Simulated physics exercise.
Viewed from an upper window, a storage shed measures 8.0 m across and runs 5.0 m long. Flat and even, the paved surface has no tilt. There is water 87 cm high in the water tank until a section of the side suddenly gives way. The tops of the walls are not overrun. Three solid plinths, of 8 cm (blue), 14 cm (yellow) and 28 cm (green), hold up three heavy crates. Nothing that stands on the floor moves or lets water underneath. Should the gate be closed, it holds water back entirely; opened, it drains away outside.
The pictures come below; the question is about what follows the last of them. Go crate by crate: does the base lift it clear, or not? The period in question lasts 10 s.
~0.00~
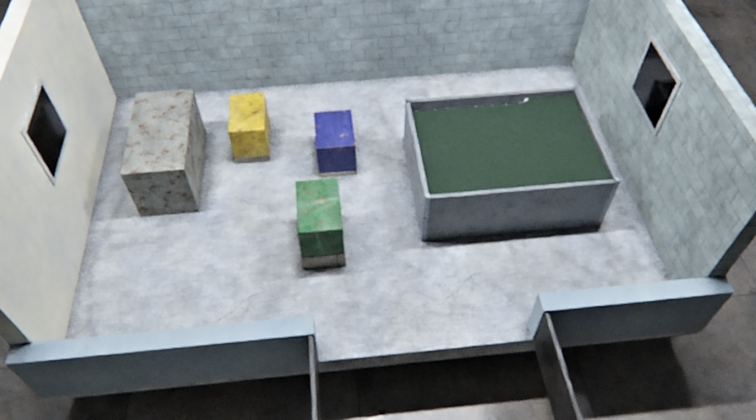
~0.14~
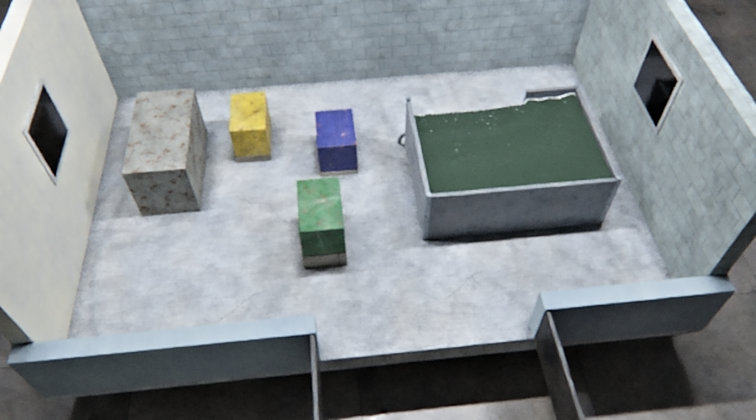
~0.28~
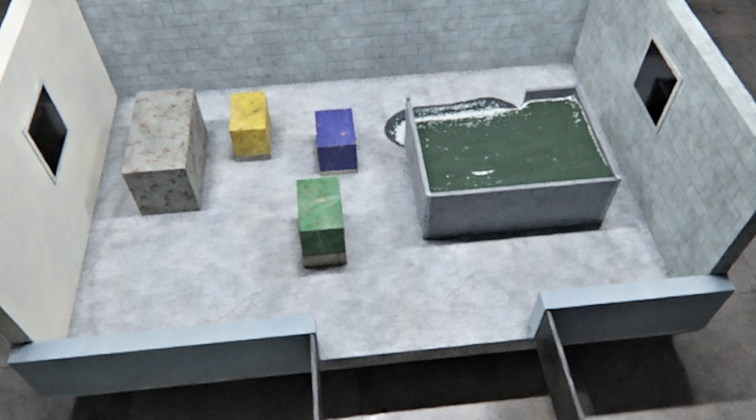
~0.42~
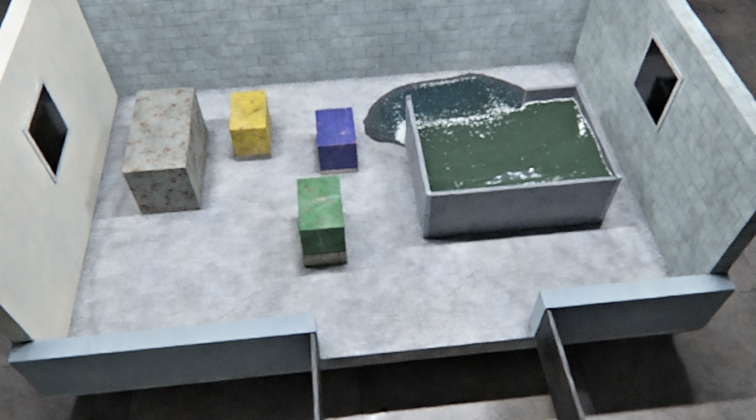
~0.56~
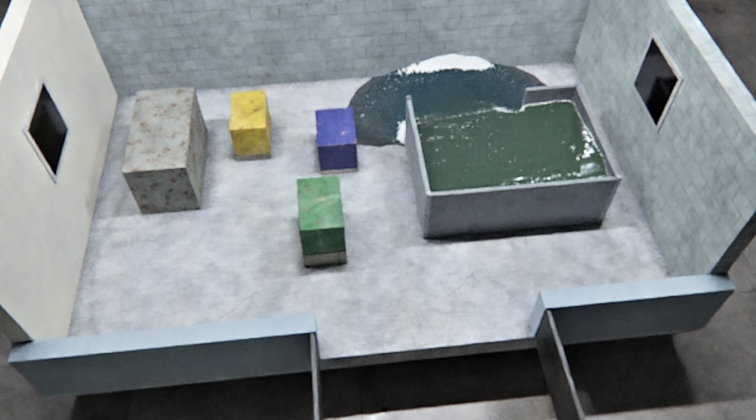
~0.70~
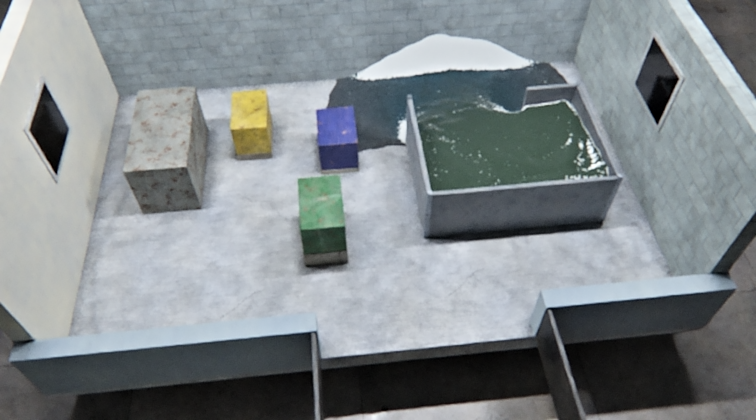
Crate by crate: Blue crate - not clear, yellow crate - not clear, green crate - lifted clear.
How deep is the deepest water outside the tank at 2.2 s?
Up to some 46 cm.
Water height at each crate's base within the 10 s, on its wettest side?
Measured in centimetres, that comes to blue 15, yellow 29 and green 17.
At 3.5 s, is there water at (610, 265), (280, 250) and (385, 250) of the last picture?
Going through the three points: Awash, then awash, then not yet touched.
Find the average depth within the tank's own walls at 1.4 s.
Mean depth: Some 47 cm.
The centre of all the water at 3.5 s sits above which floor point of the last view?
Near (420, 143).
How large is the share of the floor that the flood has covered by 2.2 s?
Some 40 per cent of the floor is wet.
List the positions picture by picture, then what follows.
The water tank at (506, 143) is whole and still, 87 cm deep, in the first frame.
Water pours out at (465, 129) and has run 1.0 m, to (402, 143); deepest outside 32 cm, 87 cm at the water tank's back, in the second frame.
The front is at (391, 127), 1.2 m from the gap at (464, 129); 1.5 m2 of floor is under water; 86 cm left at the back of the water tank, in the third frame.
The front is at (483, 77), 1.6 m from the gap at (464, 130); 3.3 m2 of floor is under water; 78 cm left at the back of the water tank, in the fourth frame.
Water pours out at (464, 130) and has run 2.1 m, to (380, 76); deepest outside 47 cm, 74 cm at the water tank's back, in the fifth frame.
Water pours out at (465, 129) and has run 2.5 m, to (343, 79); deepest outside 86 cm, 74 cm at the water tank's back, in the sixth frame.
After 1.4 s water covers 20 % of the floor and is deepest (62 cm) near (432, 76); blue plinth reached, yellow plinth not reached, green plinth not reached.
After 2.2 s water covers 40 % of the floor and is deepest (46 cm) near (563, 66); blue plinth reached, yellow plinth reached, green plinth not reached.
After 3.5 s water covers 65 % of the floor and is deepest (42 cm) near (676, 292); blue plinth reached, yellow plinth reached, green plinth reached.
After 6.0 s water covers 100 % of the floor and is deepest (25 cm) near (682, 304); blue plinth reached, yellow plinth reached, green plinth reached.
After 10.0 s water covers 100 % of the floor and is deepest (20 cm) near (63, 366); highest at the blue plinth 15 cm, highest at the yellow plinth 29 cm, highest at the green plinth 17 cm.
